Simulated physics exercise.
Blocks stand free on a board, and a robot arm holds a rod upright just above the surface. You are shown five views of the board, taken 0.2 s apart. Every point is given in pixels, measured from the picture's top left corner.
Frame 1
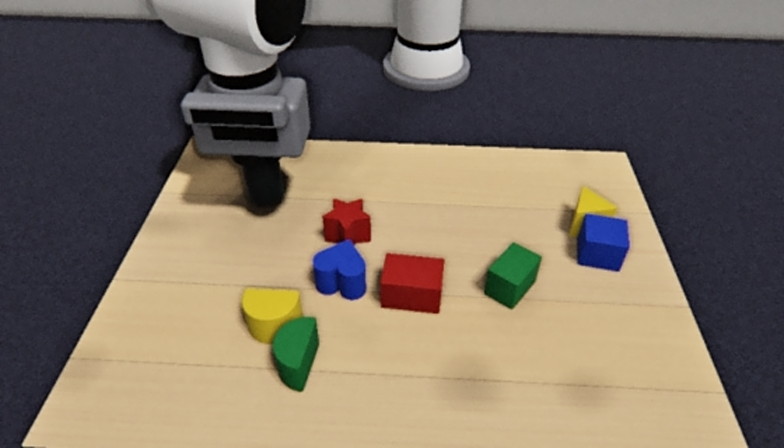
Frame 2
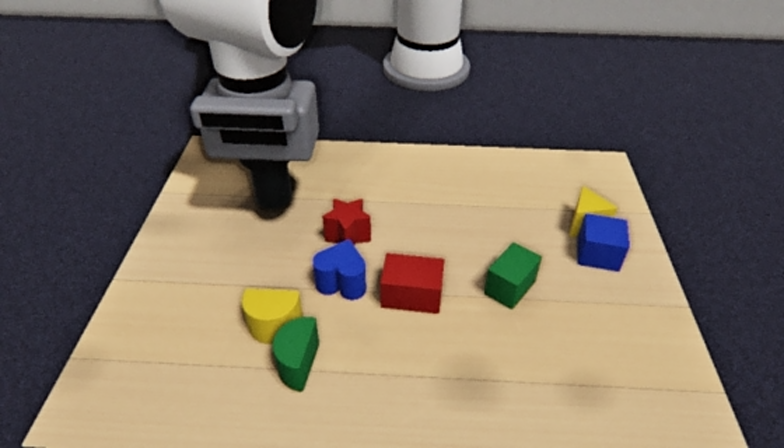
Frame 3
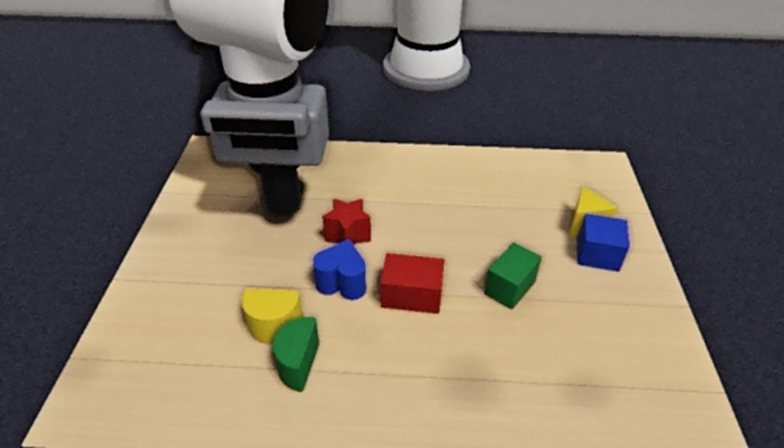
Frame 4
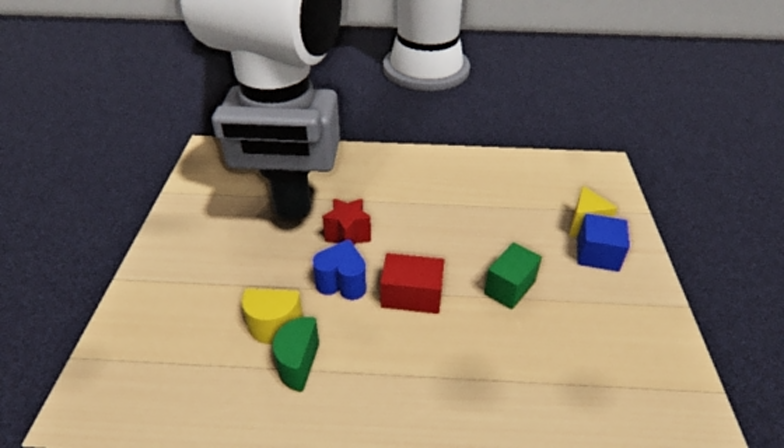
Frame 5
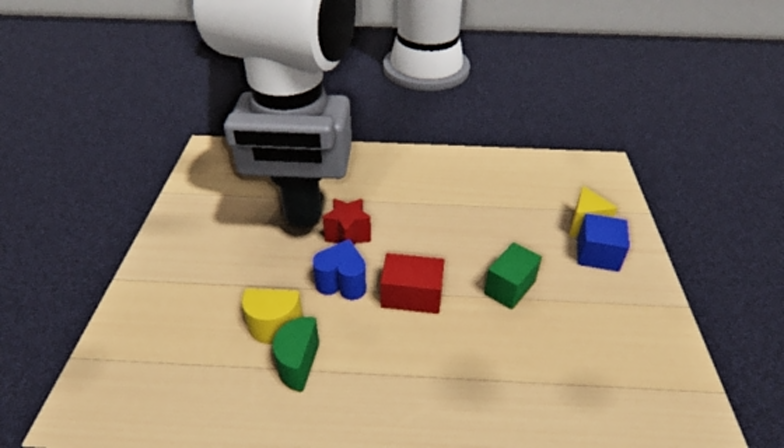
A white and grey robot arm holding a dark rod upright moves slowly and slightly to the right and a little nearer over a pale wooden board, closing on the red star. Seen from above by a still camera, the board carries a blue heart, yellow and green curved blocks, and red, green and blue blocks beside a yellow triangle at right. The blocks all stay put.
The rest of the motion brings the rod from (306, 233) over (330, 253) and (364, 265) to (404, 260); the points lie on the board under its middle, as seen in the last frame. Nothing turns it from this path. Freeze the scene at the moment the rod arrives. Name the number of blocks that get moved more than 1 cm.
Counting only shifts above 1 cm, I get two blocks.
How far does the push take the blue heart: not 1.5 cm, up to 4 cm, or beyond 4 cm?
Answer: 1.5 to 4 cm.
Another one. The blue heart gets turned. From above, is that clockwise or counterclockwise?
Rotates clockwise.
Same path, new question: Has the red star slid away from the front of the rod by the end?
Yes - that is the case.
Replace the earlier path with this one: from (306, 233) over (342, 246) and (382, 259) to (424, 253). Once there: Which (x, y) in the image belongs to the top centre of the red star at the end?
Somewhere near (443, 208).
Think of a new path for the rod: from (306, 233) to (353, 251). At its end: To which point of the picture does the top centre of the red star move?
The answer is (386, 219).
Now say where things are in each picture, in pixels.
The first picture shows tip of the rod (266, 194), middles of tops, blue heart (341, 259), red star (347, 211), red oblong block (413, 270).
The second picture shows rod (274, 198), nothing pushed.
The third picture shows rod (283, 202), nothing pushed.
The fourth picture shows rod (293, 208), nothing pushed.
The fifth picture shows rod (303, 214), blue heart (341, 259), red star (347, 211), red oblong block (413, 270).
On the path given first. One third of the way, rod (329, 234); red star (361, 217), turned 45° anticlockwise.
Two thirds of the way, rod (364, 247); blue heart (357, 269), turned 50° clockwise; red star (380, 218), turned 85° anticlockwise.
At the end, rod (405, 242); blue heart (357, 269), turned 50° clockwise; red star (396, 212), turned 120° anticlockwise; red oblong block unmoved.
